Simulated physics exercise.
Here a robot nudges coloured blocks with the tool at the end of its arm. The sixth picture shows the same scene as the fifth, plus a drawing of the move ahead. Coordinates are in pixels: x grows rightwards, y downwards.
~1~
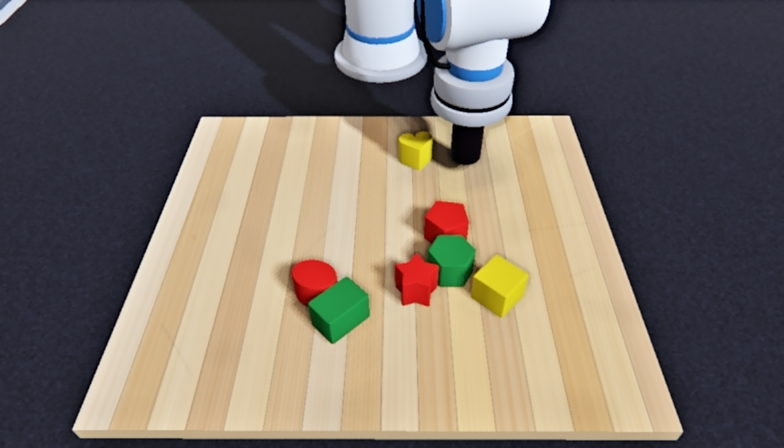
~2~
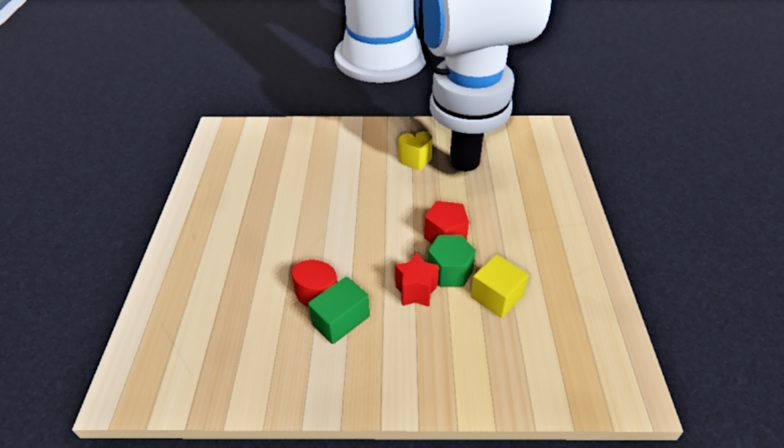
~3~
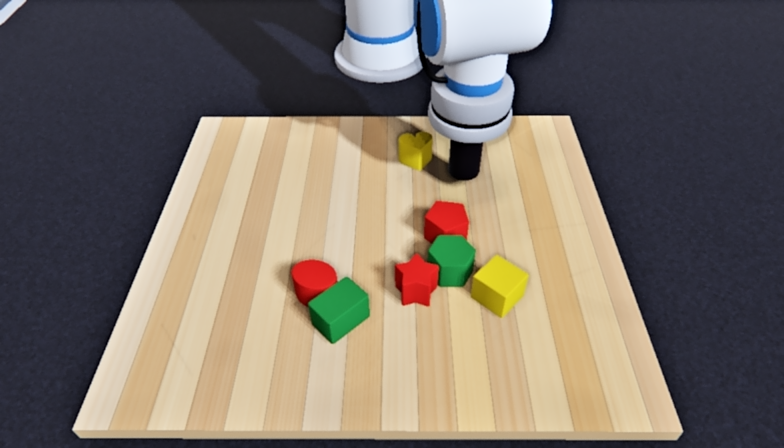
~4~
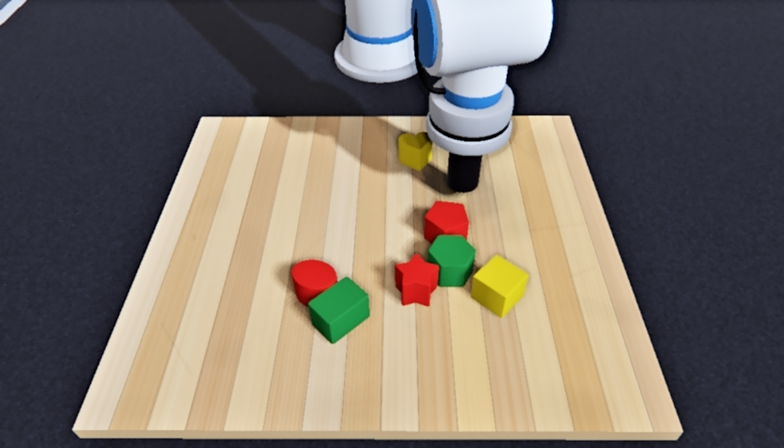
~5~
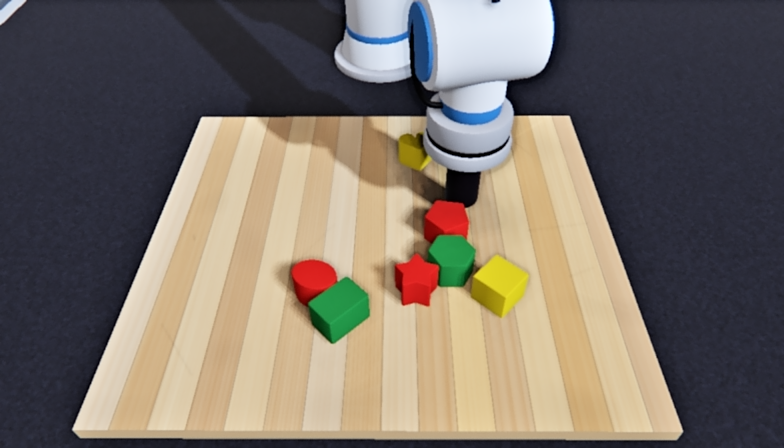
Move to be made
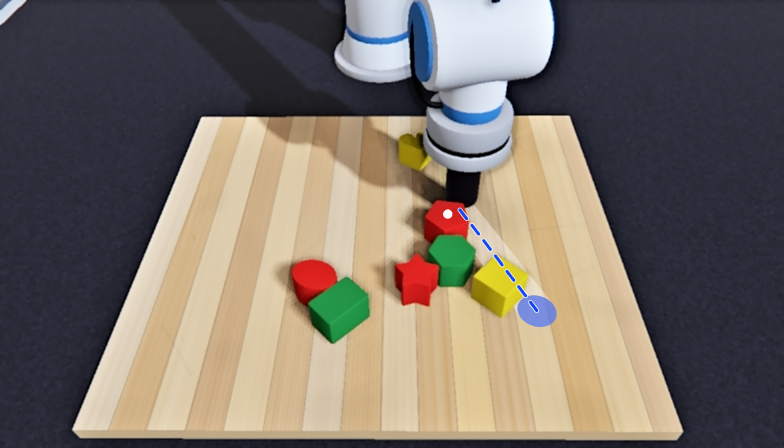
On a striped wooden board, a white robot arm moving its black tool down toward a red pentagon while the coloured blocks stay still.
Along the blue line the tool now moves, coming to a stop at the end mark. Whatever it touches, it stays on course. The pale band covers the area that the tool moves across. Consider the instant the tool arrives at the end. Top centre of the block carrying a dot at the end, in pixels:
Roughly at (451, 227).
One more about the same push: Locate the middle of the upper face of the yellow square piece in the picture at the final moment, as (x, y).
Its top centre is at about (500, 293).
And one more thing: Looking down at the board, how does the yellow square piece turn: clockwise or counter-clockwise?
Seen from overhead, it turns clockwise.
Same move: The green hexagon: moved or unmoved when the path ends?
It is no longer where it was.
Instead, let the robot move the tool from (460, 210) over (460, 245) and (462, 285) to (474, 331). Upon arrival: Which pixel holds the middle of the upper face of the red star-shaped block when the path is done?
The spot you're after is about (392, 299) in the image.
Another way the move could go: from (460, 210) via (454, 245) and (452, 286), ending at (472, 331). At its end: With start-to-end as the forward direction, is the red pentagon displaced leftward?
That would be a no.
Path on the board, from (460, 210) directly to (537, 311); the dot is on the red pentagon.
On the path given first. One third of the way, tool (485, 229); red star-shaped block (413, 274), turned 20° clockwise; red pentagon (451, 227), turned 50° clockwise; green hexagon (448, 260).
Two thirds of the way, tool (511, 262); red star-shaped block (413, 274), turned 20° clockwise; red pentagon (451, 227), turned 50° clockwise; green hexagon (448, 261); yellow square piece (501, 280).
At the end, tool (540, 300); red star-shaped block (413, 274), turned 20° clockwise; red pentagon (451, 227), turned 50° clockwise; green hexagon (448, 261); yellow square piece (500, 293), turned 20° clockwise.
